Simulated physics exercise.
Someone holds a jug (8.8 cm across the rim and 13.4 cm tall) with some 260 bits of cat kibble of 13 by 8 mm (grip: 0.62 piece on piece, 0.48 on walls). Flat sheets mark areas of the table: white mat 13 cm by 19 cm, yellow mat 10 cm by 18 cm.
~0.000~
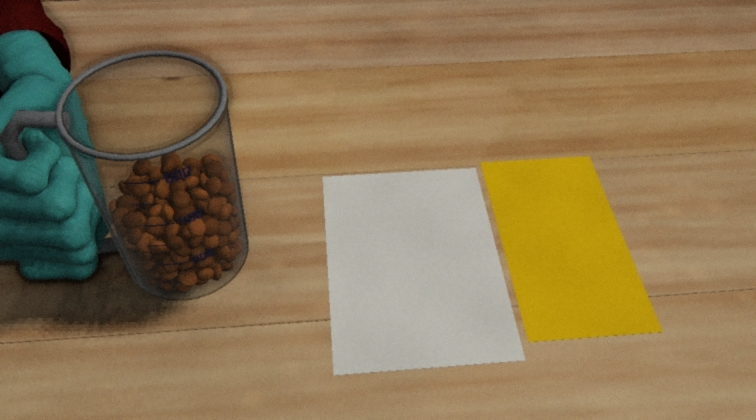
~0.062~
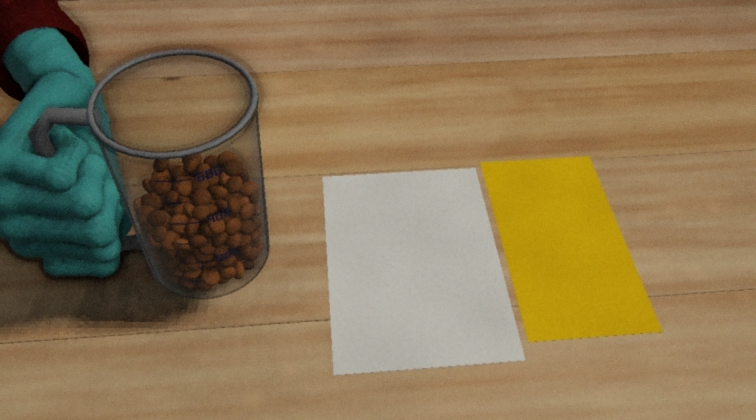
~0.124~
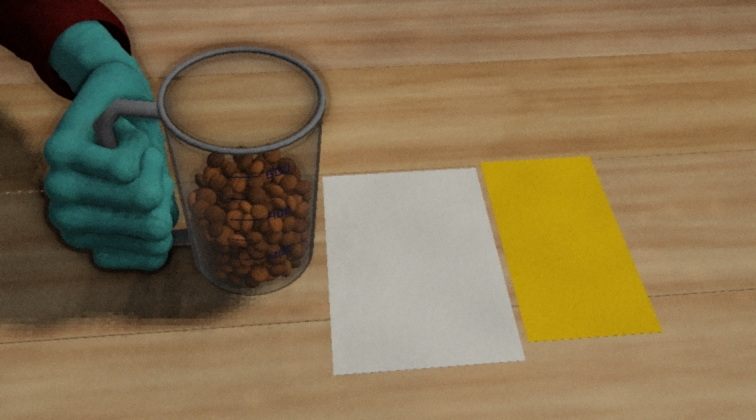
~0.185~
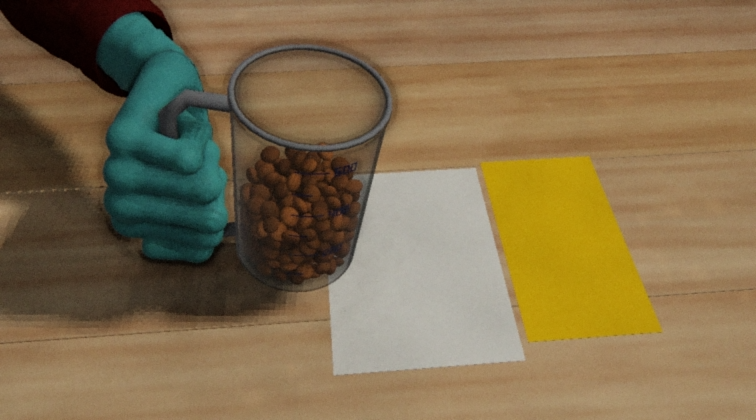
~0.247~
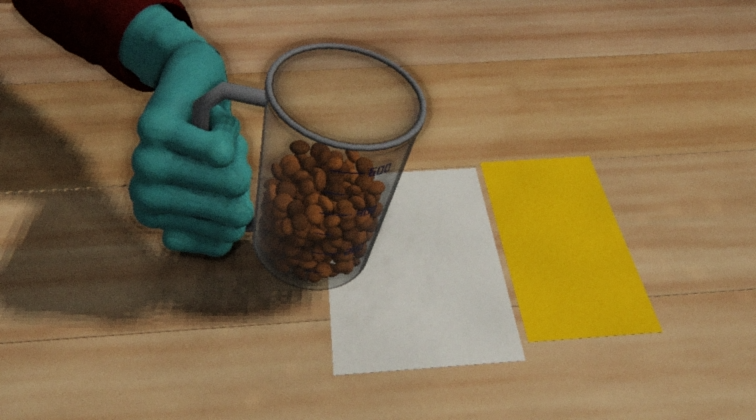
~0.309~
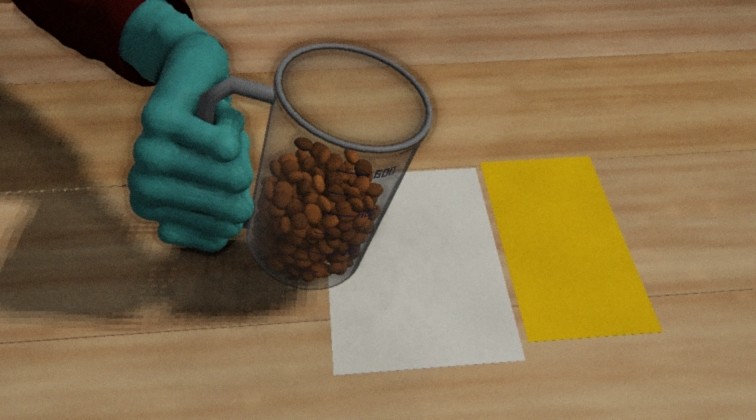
Gloved hand carrying a clear jug of brown kibble rightward to the white mat's edge, then tilting it slightly to the right.
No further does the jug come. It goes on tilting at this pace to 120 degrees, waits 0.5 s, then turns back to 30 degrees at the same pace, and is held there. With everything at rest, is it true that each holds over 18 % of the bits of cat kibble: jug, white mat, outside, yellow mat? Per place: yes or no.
Jug - answer no; white mat - answer yes; outside - answer no; yellow mat - answer no.
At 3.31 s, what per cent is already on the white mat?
Close to 90 in a hundred by then.
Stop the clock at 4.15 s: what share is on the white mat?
Share at that time: Near 90 per cent.
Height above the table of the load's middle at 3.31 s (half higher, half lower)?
0 cm or so.
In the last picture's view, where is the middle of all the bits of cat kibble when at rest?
(430, 266).
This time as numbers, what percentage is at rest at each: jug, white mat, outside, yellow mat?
In per cent: Jug 0; white mat 90; outside 0; yellow mat 5.
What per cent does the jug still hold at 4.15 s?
About 0 per cent.
Then, at 1.46 s, tilt 90 degrees; jug 100 %; middle of all pieces on or above the table near (282, 187).
After 2.42 s, tilt 120 degrees; jug 10 %, white mat 80 %, yellow mat 5 %; middle of all pieces on or above the table near (431, 256).
After 3.31 s, tilt 71 degrees; white mat 90 %, yellow mat 5 %; middle of all pieces on or above the table near (435, 261).
After 4.15 s, tilt 30 degrees; white mat 90 %, yellow mat 5 %; middle of all pieces on or above the table near (434, 262).
In the end, at 4.4 s, jug 0 %, white mat 90 %, outside 0 %, yellow mat 5 %.
